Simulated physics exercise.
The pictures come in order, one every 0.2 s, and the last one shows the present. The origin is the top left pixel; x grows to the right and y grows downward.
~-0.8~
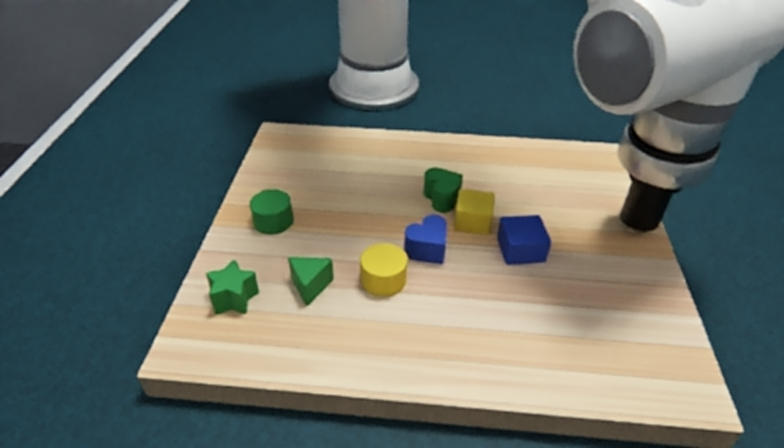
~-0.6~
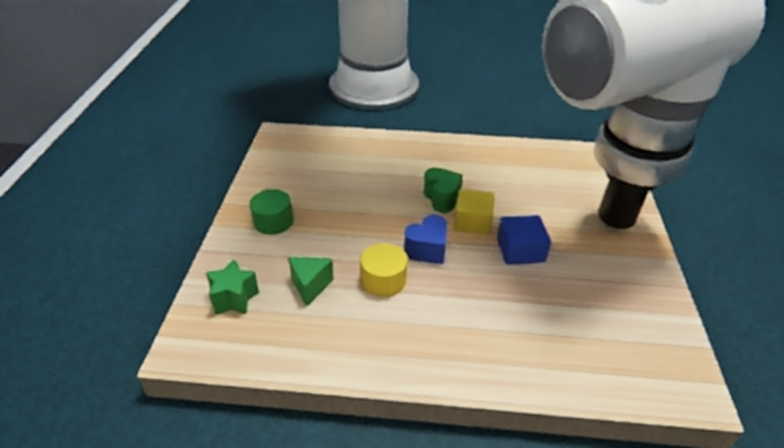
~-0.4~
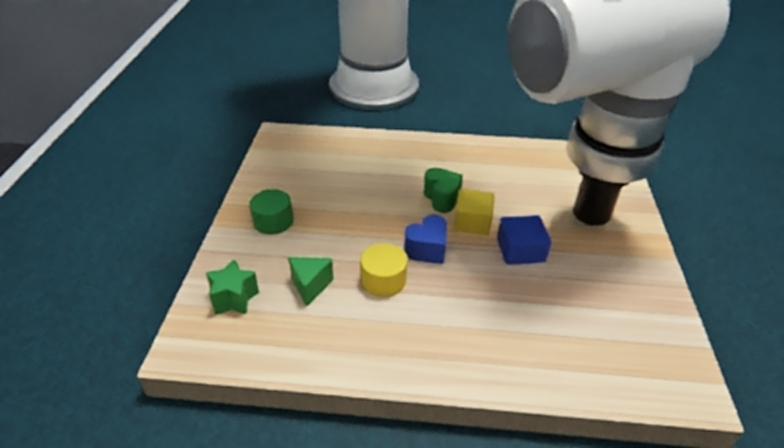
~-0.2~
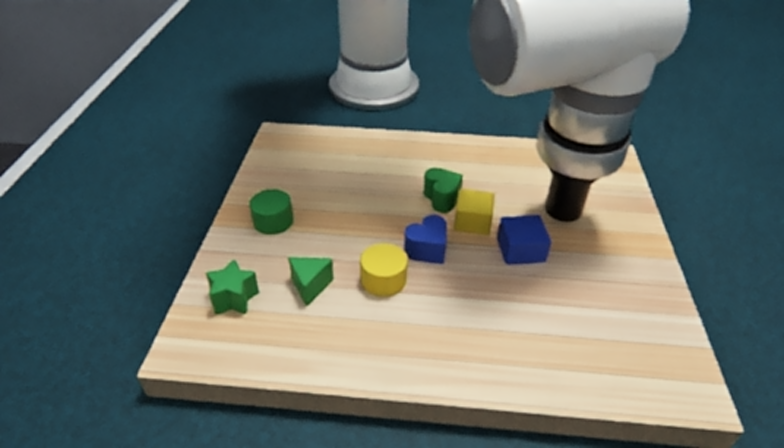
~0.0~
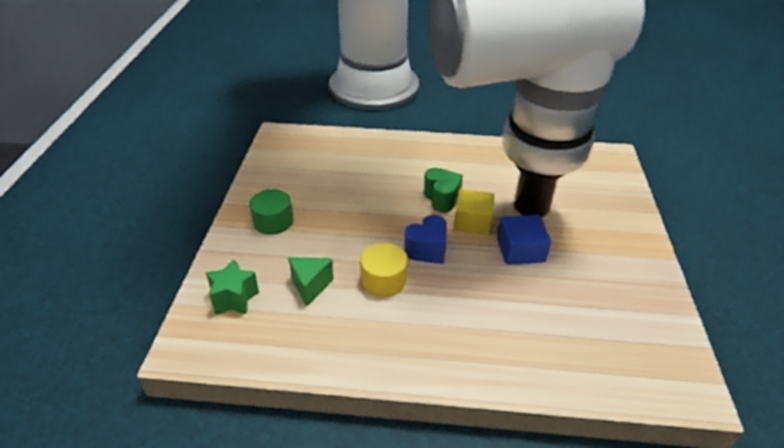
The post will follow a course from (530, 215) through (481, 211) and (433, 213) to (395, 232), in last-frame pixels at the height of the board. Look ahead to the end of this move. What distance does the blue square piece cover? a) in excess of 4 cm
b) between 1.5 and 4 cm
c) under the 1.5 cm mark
My pick is c.
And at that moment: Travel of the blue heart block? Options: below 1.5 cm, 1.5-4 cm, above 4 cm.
The distance will be above 4 cm.
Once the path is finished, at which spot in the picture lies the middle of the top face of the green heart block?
At (419, 173).
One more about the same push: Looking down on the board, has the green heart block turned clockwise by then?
Short answer: Yes.
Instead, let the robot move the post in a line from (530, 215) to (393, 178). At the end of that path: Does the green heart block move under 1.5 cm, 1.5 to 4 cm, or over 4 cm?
Long, over 4 cm.
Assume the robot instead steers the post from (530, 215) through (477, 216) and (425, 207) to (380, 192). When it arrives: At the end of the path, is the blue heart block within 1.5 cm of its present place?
I'd say no.
The first path, step by step. One third of the way, post (481, 202); yellow square piece (456, 206), turned 40° anticlockwise.
Two thirds of the way, post (433, 204); blue heart block (417, 246); green heart block (419, 173), turned 50° clockwise; yellow square piece (425, 218), turned 105° anticlockwise.
At the end, post (395, 223); blue heart block (423, 262), turned 15° clockwise; green heart block (419, 173), turned 50° clockwise; yellow square piece (416, 235), turned 130° anticlockwise; blue square piece still.
